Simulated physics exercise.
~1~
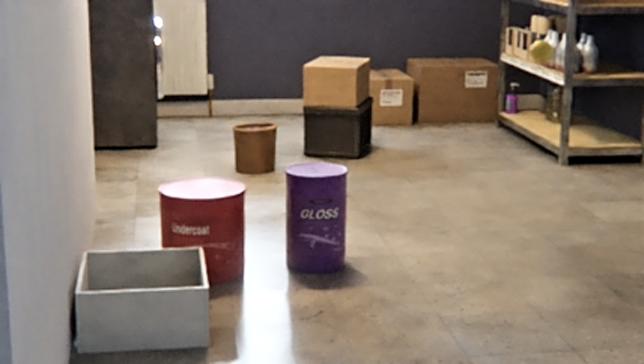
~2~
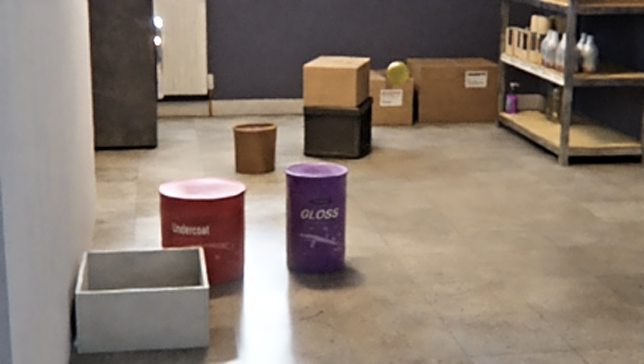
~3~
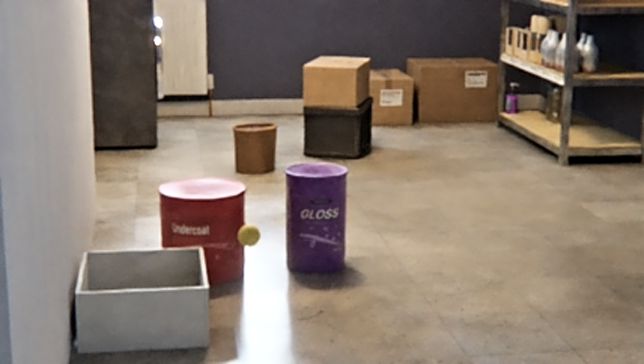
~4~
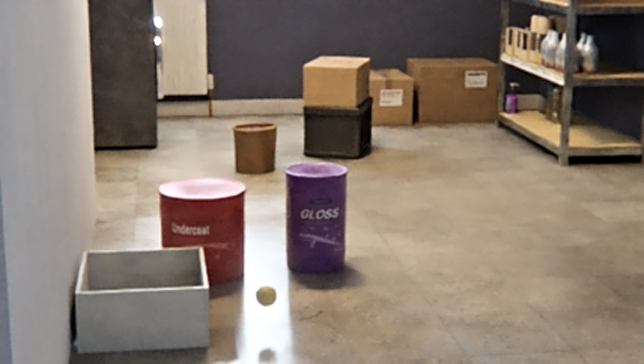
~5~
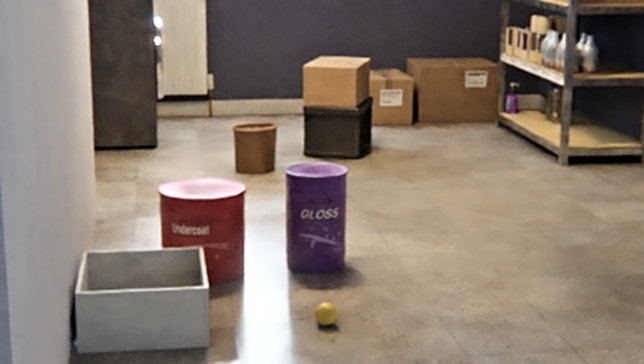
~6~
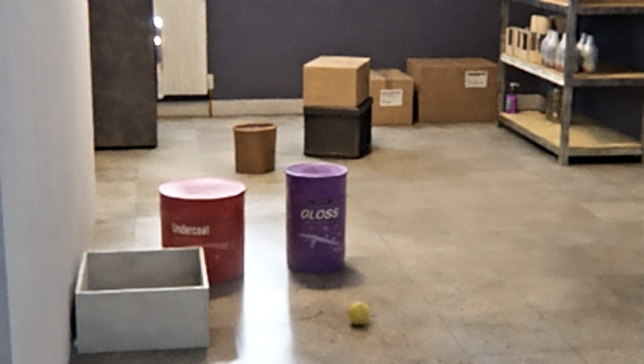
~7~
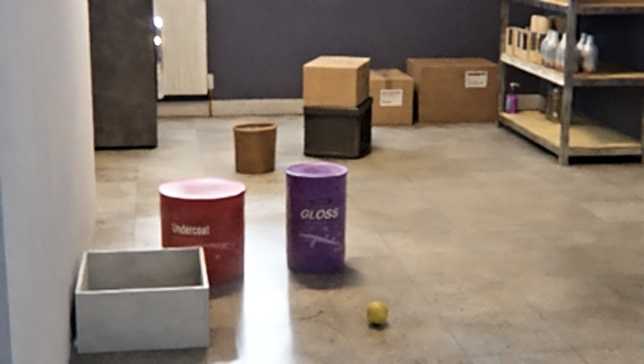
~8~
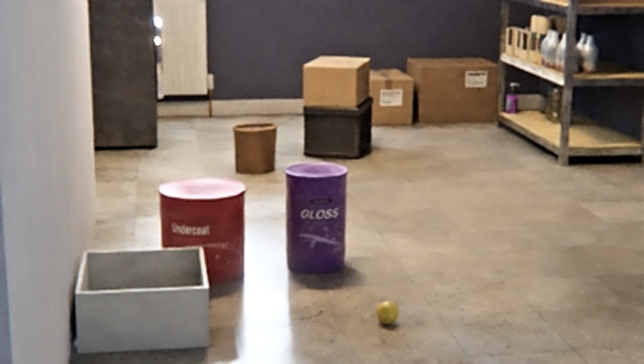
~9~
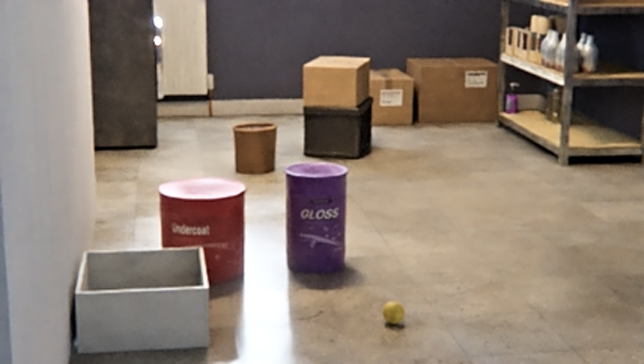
The clip shows a yellow lemon flying leftward through a room past cardboard boxes, reaching a red pail beside an open, empty grey box, then dropping to the floor and moving right past a purple pail, ending on the floor outside the box.
